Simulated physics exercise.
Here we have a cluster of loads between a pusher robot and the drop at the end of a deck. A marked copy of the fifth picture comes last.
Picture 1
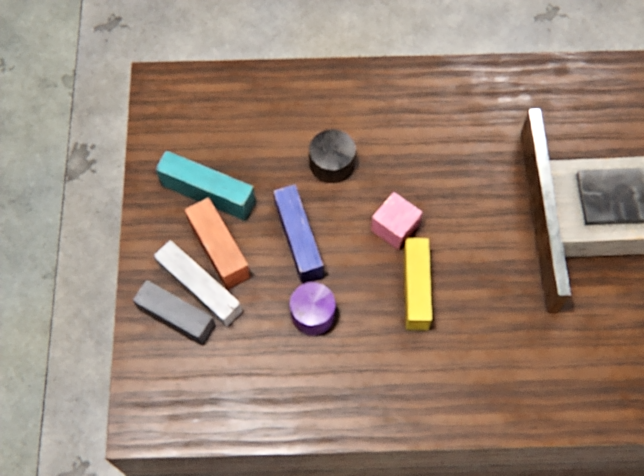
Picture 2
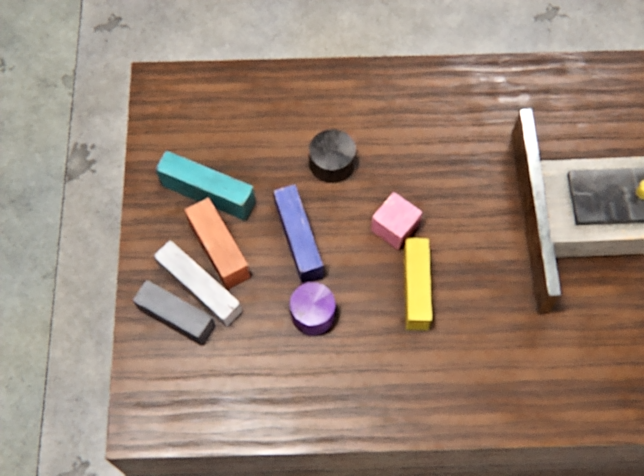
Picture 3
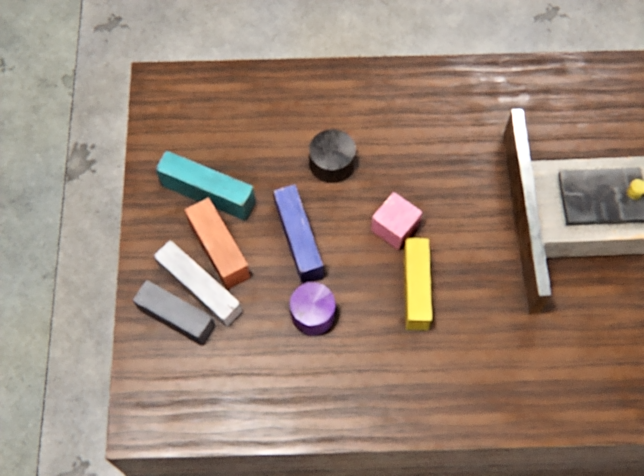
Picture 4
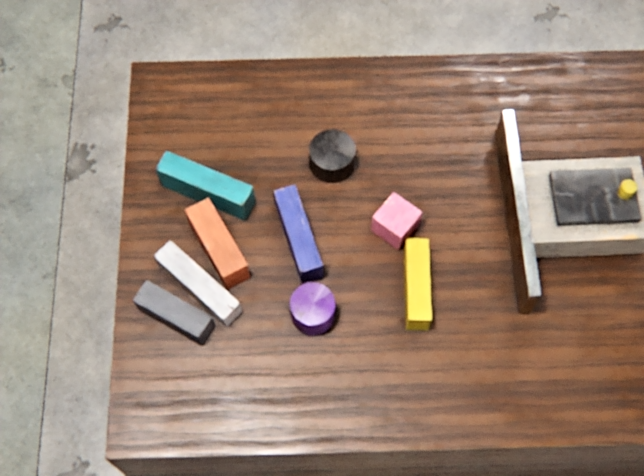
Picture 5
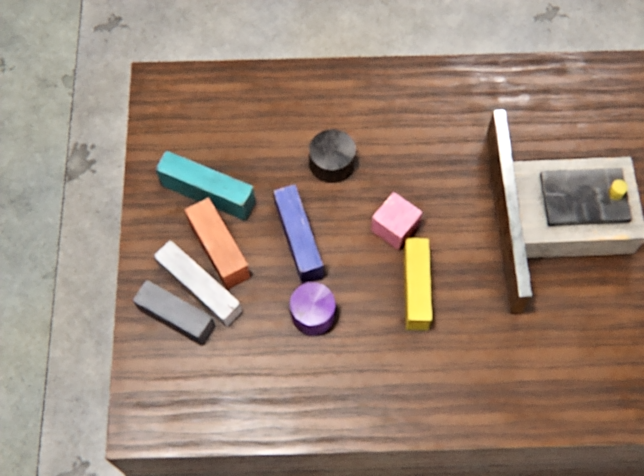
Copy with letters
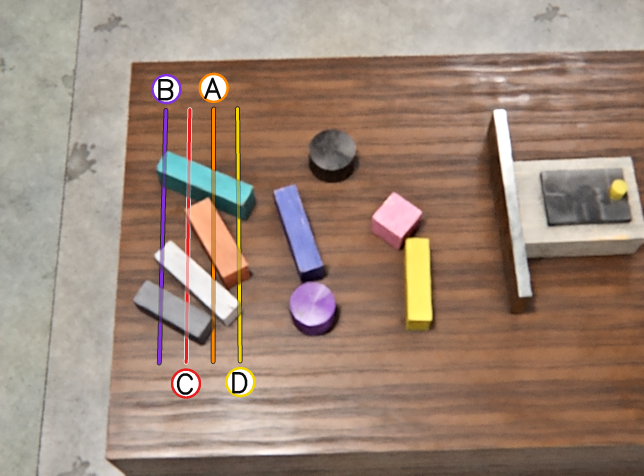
A pusher robot slides slowly left across the wooden deck toward the still, colorful blocks.
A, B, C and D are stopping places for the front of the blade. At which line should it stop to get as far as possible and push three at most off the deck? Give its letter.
Line C.
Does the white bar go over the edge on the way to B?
By then, yes.
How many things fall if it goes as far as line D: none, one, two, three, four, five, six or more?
By then, none.
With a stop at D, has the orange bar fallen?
No.
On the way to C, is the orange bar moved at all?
Yes.
On the marked copy, A at (213, 228); B at (163, 229); C at (188, 228); D at (239, 227).
Taking C. A third of the way, robot (464, 200); yellow stick (382, 286); pink crate (364, 223).
Two thirds of the way, robot (346, 203); white bar (176, 280); turquoise bar (192, 179).
When it is over, robot (255, 205); white bar over the edge; orange bar over the edge; three fallen.
As for the rest, A is within the limit but short; B drops five; D is within the limit but short.
